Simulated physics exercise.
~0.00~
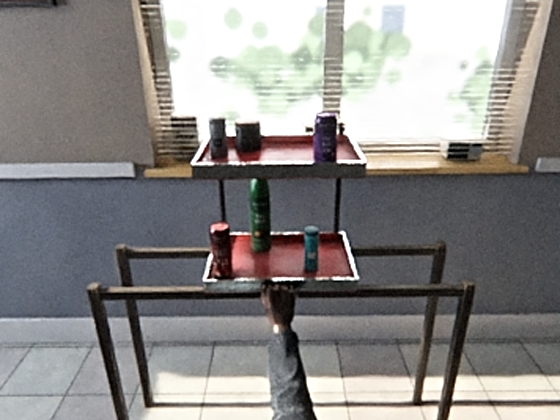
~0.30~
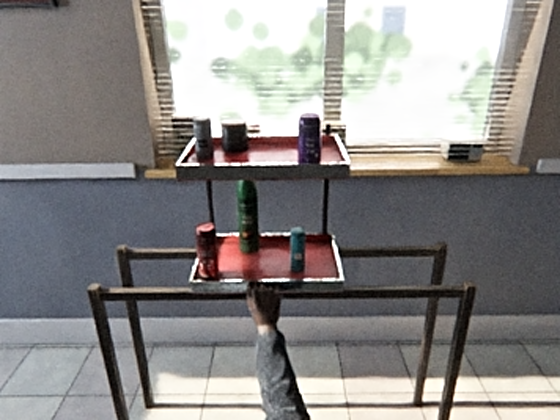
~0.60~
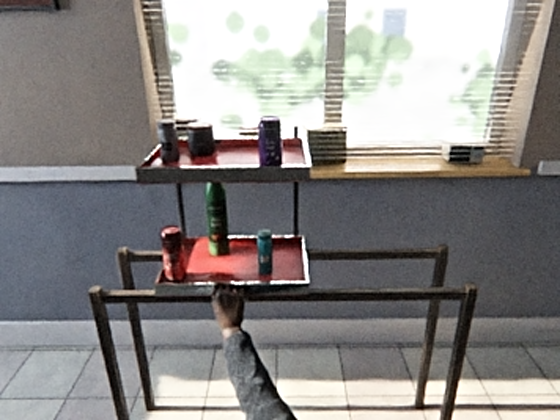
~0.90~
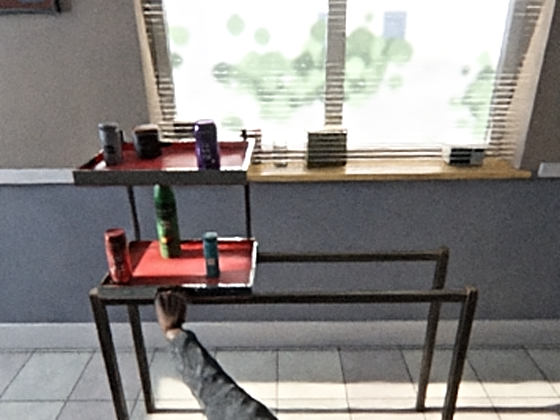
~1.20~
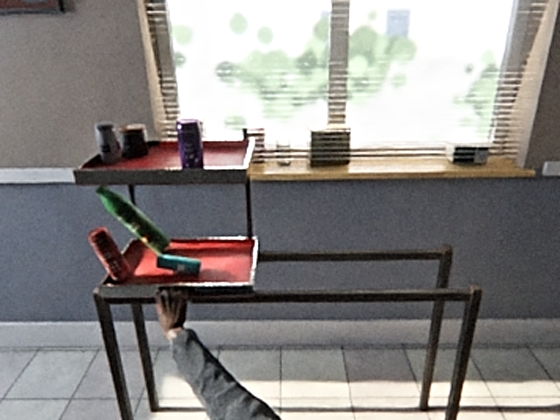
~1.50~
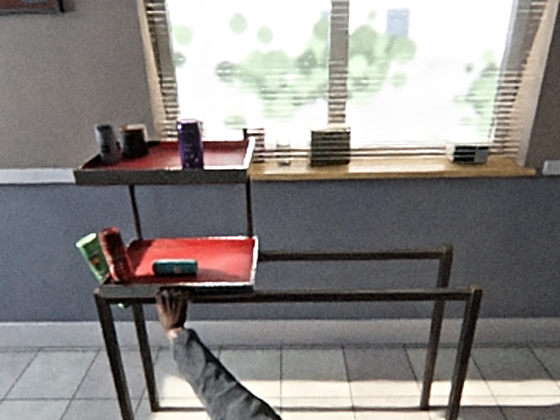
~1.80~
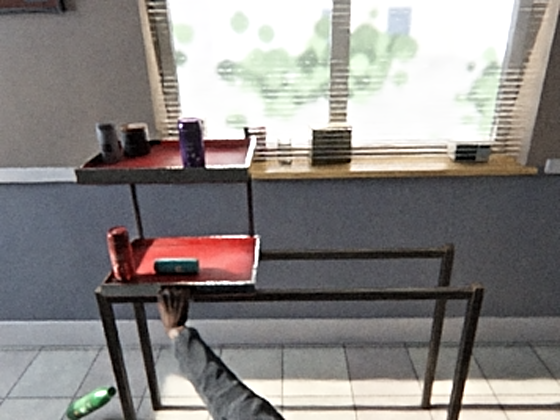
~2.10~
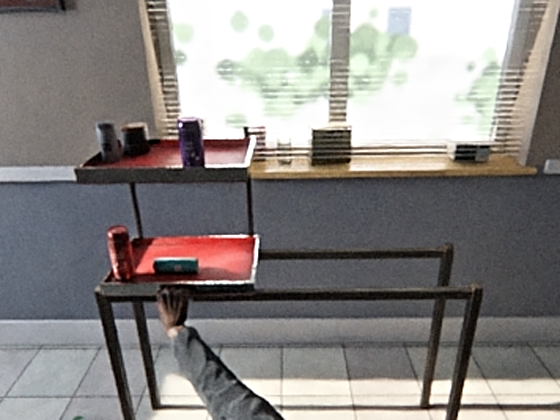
A hand sliding a two-tier red tray left along rails, the green bottle toppling to the floor and a turquoise shaker tipping over.
